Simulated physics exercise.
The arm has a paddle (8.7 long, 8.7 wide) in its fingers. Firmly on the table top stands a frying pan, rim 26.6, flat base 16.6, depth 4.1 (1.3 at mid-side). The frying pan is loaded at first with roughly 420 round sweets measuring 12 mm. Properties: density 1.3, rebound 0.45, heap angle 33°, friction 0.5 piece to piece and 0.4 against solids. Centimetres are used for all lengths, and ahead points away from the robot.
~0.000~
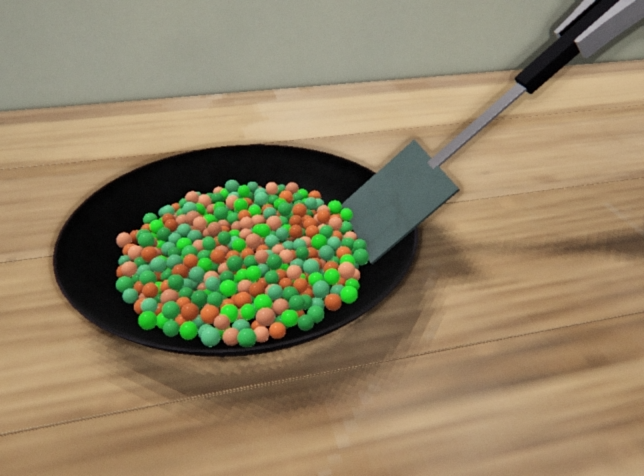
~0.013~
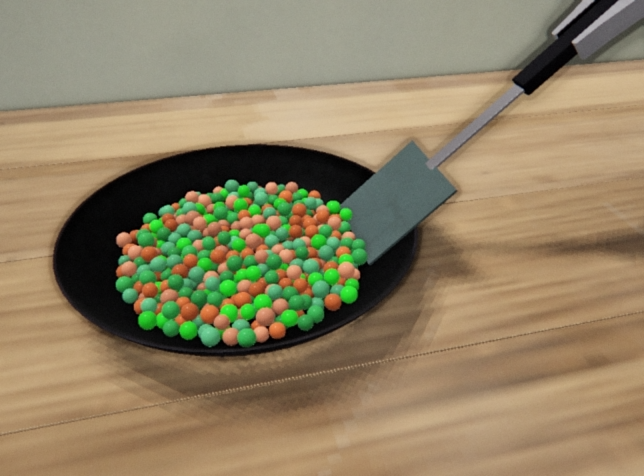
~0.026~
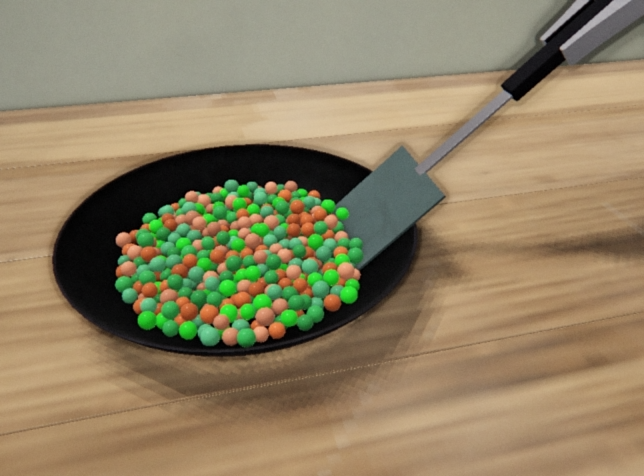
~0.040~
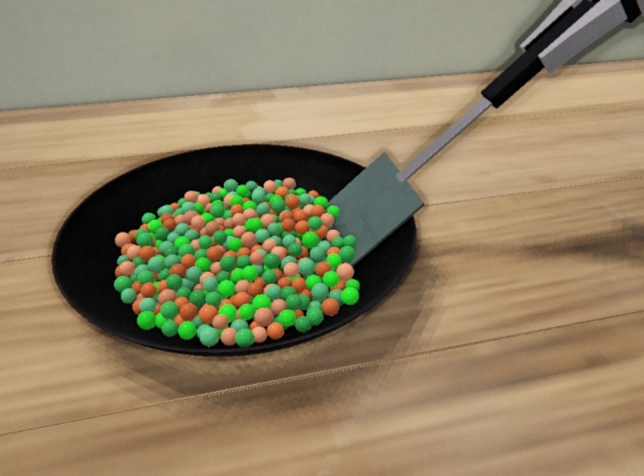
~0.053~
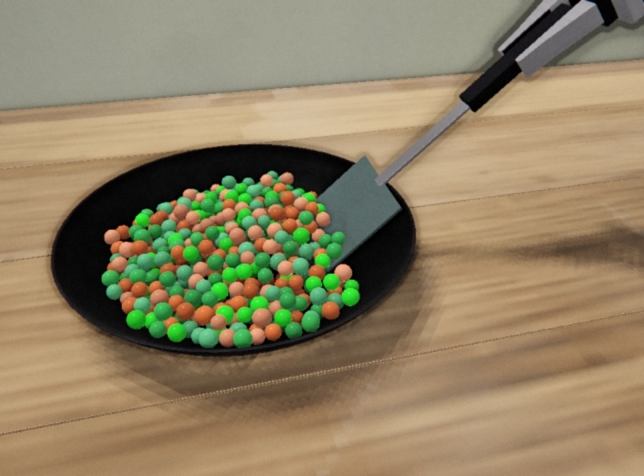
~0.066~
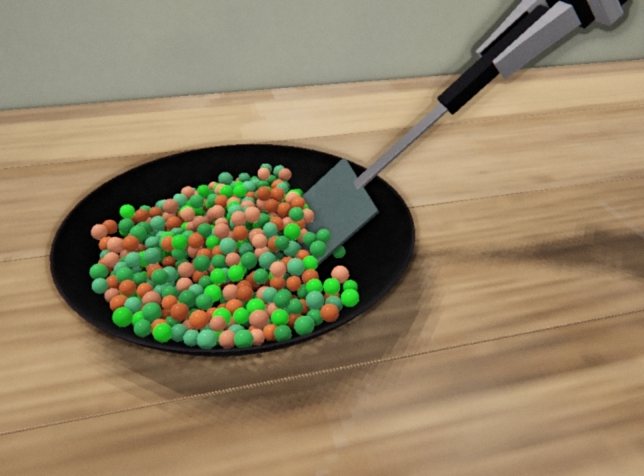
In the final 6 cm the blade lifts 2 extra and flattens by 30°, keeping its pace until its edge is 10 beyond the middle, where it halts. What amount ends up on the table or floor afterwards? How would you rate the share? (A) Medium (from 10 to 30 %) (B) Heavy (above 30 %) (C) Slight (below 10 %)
Option B: Heavy (above 30 %).
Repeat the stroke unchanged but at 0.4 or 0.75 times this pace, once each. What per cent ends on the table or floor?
Close to 15 and 35 percent respectively.
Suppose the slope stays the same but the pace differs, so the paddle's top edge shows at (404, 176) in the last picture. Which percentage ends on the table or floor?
I'd say around 20 per cent.
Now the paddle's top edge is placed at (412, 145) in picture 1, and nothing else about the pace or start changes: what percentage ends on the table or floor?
I'd estimate close to 40 per cent.
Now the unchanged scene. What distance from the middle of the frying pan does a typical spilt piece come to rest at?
About 30 centimetres.
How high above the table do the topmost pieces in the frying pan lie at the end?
About 4.5 cm above the table.
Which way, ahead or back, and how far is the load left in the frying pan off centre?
About 3.5 cm ahead.
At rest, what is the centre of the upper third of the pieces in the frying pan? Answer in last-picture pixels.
Pixel position: Approx. (169, 247).
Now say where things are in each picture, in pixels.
In the first frame, paddle top edge at (436, 162), sloping 42°; upper third of the load around (254, 239), from x 125 to 360, top at y 185; 416 in the frying pan.
In the second frame, paddle top edge at (433, 164), sloping 42°; upper third of the load around (254, 237), from x 125 to 360, top at y 185.
In the third frame, paddle top edge at (423, 169), sloping 42°; upper third of the load around (261, 235), from x 125 to 355, top at y 185.
In the fourth frame, paddle top edge at (403, 176), sloping 42°; upper third of the load around (264, 237), from x 125 to 355, top at y 185.
In the fifth frame, paddle top edge at (382, 180), sloping 42°; upper third of the load around (254, 233), from x 110 to 350, top at y 175.
In the sixth frame, paddle top edge at (360, 183), sloping 42°; upper third of the load around (245, 230), from x 100 to 350, top at y 170; 416 in the frying pan.
After 0.10 s, sloping 42°, highest piece 9 above the table; 415 in the frying pan, 1 on the blade or in flight.
After 0.13 s, sloping 35°, highest piece 11 above the table; 409 in the frying pan, 7 on the blade or in flight.
After 0.35 s, sloping 12°, highest piece 11 above the table; 261 in the frying pan, 101 on the table or floor, 54 on the blade or in flight.
After 1.40 s, sloping 12°, highest piece 5 above the table; 261 in the frying pan, 155 on the table or floor.
At rest, 261 in the frying pan, 155 on the table or floor. That is 37 % on the table or floor.
